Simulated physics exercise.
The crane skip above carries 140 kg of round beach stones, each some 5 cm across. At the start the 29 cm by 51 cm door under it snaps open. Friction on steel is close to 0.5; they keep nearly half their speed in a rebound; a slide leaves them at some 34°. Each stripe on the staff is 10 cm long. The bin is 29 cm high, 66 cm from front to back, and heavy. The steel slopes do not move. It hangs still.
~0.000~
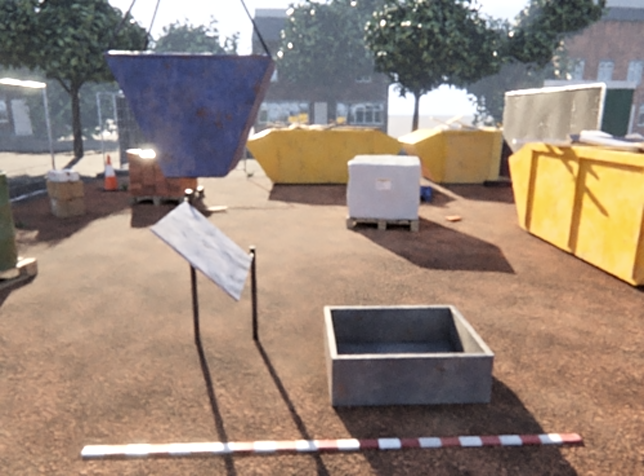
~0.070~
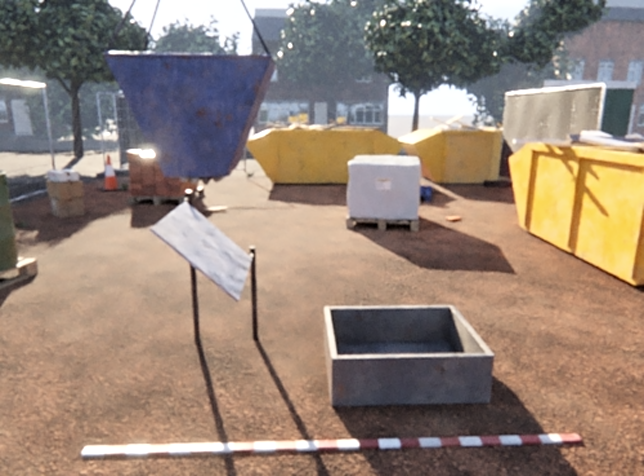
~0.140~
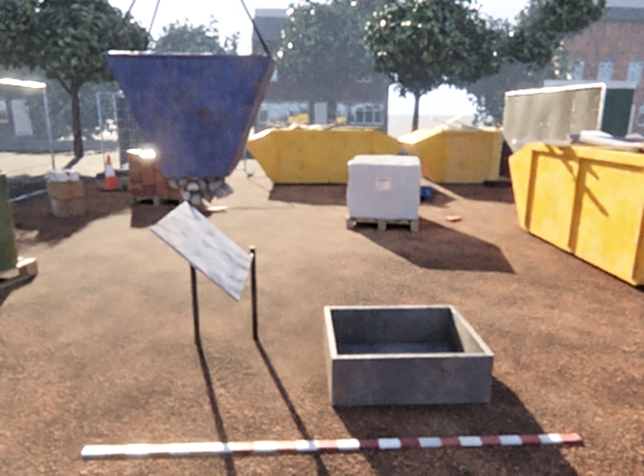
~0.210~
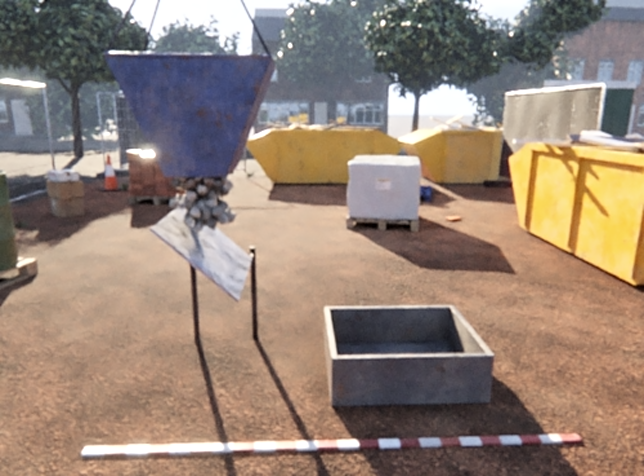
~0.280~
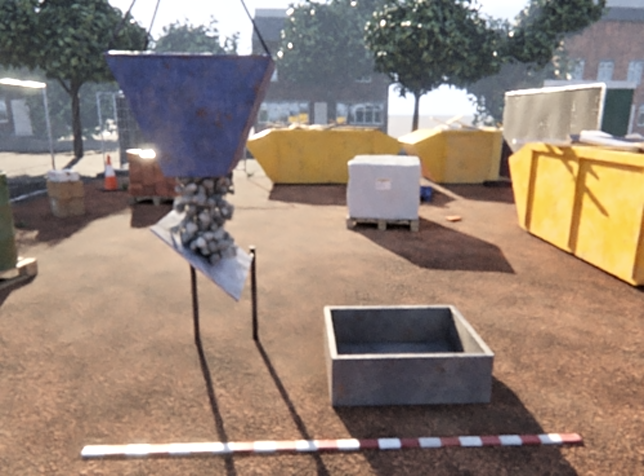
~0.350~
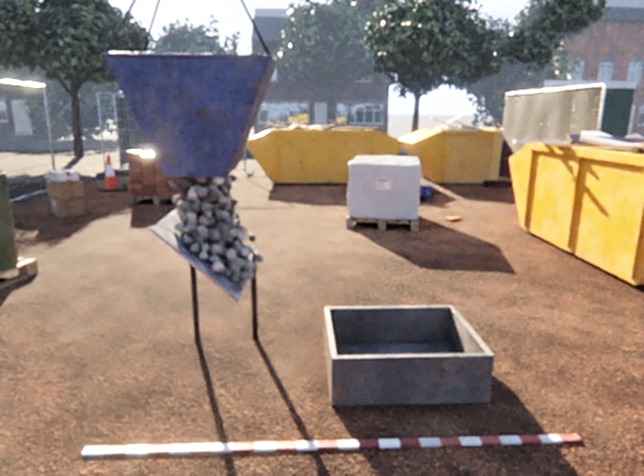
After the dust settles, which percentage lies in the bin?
Some 2 per cent of it.
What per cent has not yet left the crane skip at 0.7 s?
It holds some 5 per cent.
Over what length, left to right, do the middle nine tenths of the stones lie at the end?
About 100 cm.
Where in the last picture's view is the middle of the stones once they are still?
Their middle is at about (306, 369).
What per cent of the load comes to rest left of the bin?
About 80 per cent.
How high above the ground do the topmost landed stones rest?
About 24 cm.
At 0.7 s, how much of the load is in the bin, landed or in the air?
About 0 per cent by then.
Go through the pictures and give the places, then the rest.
In the first picture, the outlet is at (195, 167); nothing has dropped yet.
In the second picture, the outlet is at (195, 167); 5 % is out.
The third picture shows outlet at (195, 167), the stream shows down to (208, 194); 88 % still inside.
The fourth picture shows outlet at (195, 167), the stream shows down to (210, 220); 78 % still inside.
The fifth picture shows outlet at (195, 167), the stream shows down to (225, 252); 67 % still inside.
The sixth picture shows outlet at (195, 167), the stream shows down to (248, 273); 56 % still inside.
After 0.7 s, 4 % in the crane skip, 34 % on the steel, 61 % falling or lying left of the bin, 0 % falling or lying in the bin, 1 % falling or lying beside or right of the bin; the stones farthest right are at (367, 362).
After 1.1 s, 0 % in the crane skip, 4 % on the steel, 83 % falling or lying left of the bin, 2 % falling or lying in the bin, 11 % falling or lying beside or right of the bin; the stones farthest right are at (432, 348).
After 1.7 s, 0 % in the crane skip, 79 % falling or lying left of the bin, 2 % falling or lying in the bin, 19 % falling or lying beside or right of the bin; the stones farthest right are at (527, 404).
After 2.6 s, 0 % in the crane skip, 79 % falling or lying left of the bin, 2 % falling or lying in the bin, 19 % falling or lying beside or right of the bin; the stones farthest right are at (542, 407).
After 4.5 s, 0 % in the crane skip, 79 % left of the bin, 2 % in the bin, 19 % beside or right of the bin; the stones farthest right are at (542, 407).
